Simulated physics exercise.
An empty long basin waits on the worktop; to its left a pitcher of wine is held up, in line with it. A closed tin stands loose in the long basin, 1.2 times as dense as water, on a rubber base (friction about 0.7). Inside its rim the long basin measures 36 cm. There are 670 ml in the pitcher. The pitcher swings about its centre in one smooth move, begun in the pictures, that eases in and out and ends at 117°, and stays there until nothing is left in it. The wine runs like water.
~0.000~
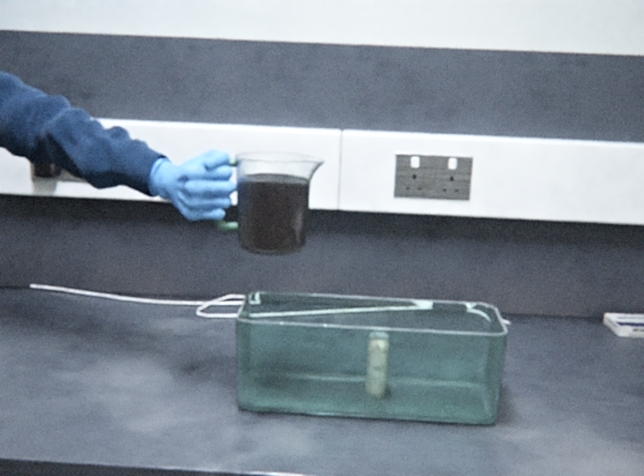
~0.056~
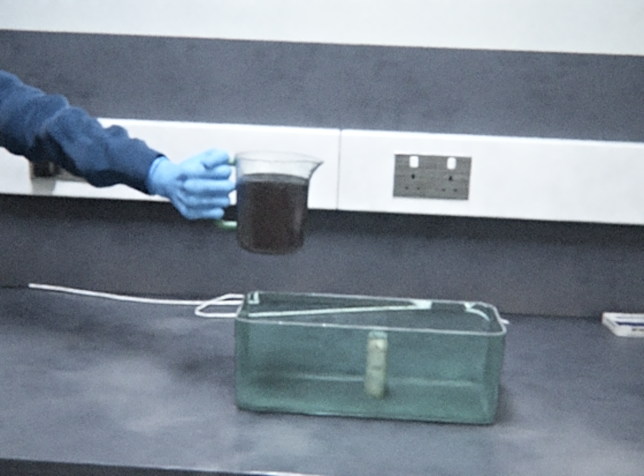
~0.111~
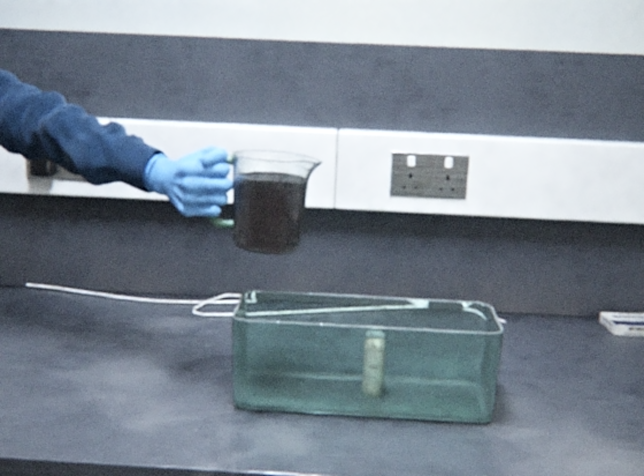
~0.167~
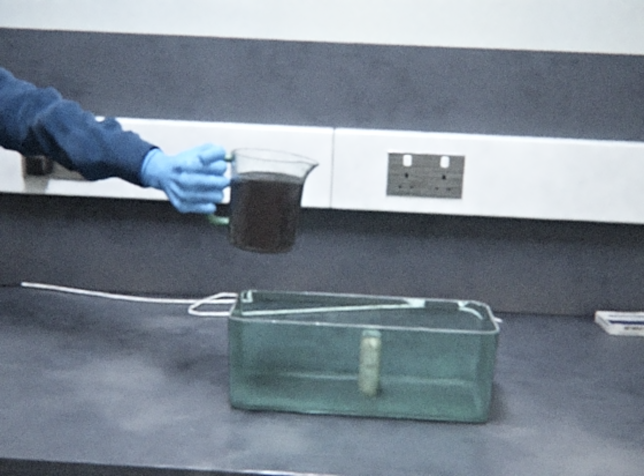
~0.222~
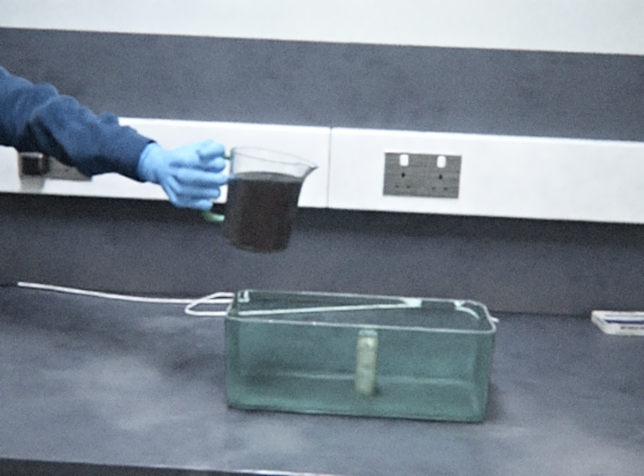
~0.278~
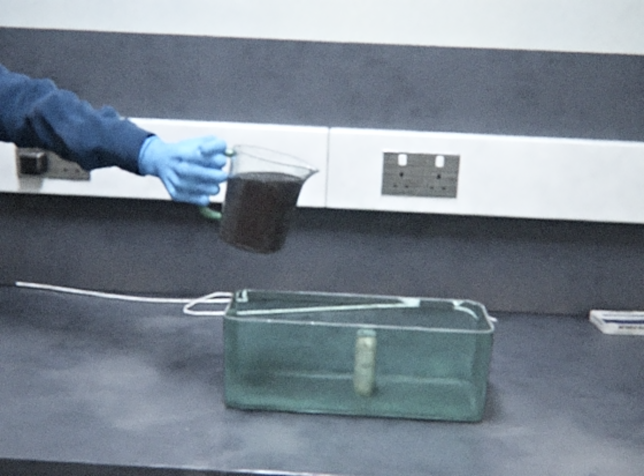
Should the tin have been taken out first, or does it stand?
The tin topples.
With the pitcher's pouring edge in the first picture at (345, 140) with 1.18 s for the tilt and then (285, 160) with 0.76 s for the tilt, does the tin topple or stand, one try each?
First it falls; then it stays up.
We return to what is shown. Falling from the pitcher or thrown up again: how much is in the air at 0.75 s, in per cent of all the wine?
About 14 per cent.
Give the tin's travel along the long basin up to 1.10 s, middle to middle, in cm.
About 1 cm.
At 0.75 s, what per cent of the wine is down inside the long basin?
Near 3 in a hundred.
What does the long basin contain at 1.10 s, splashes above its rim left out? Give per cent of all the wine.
Near 62 in a hundred.
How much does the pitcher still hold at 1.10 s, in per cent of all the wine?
Near 20 in a hundred.
Then, 0.75 s in, the tilt is 69° and 83 per cent is still to pour; the tin stands where it began.
Then, 1.10 s in, the tilt is 107° and 19 per cent is still to pour; the tin stands 1 cm from where it began.
Then, 1.46 s in, the tilt is 117° and 0 per cent is still to pour; the tin lies on its side.
Then, 1.85 s in, the tilt is 117° and 0 per cent is still to pour; the tin lies on its side.
Finally, the tin lies on its side.
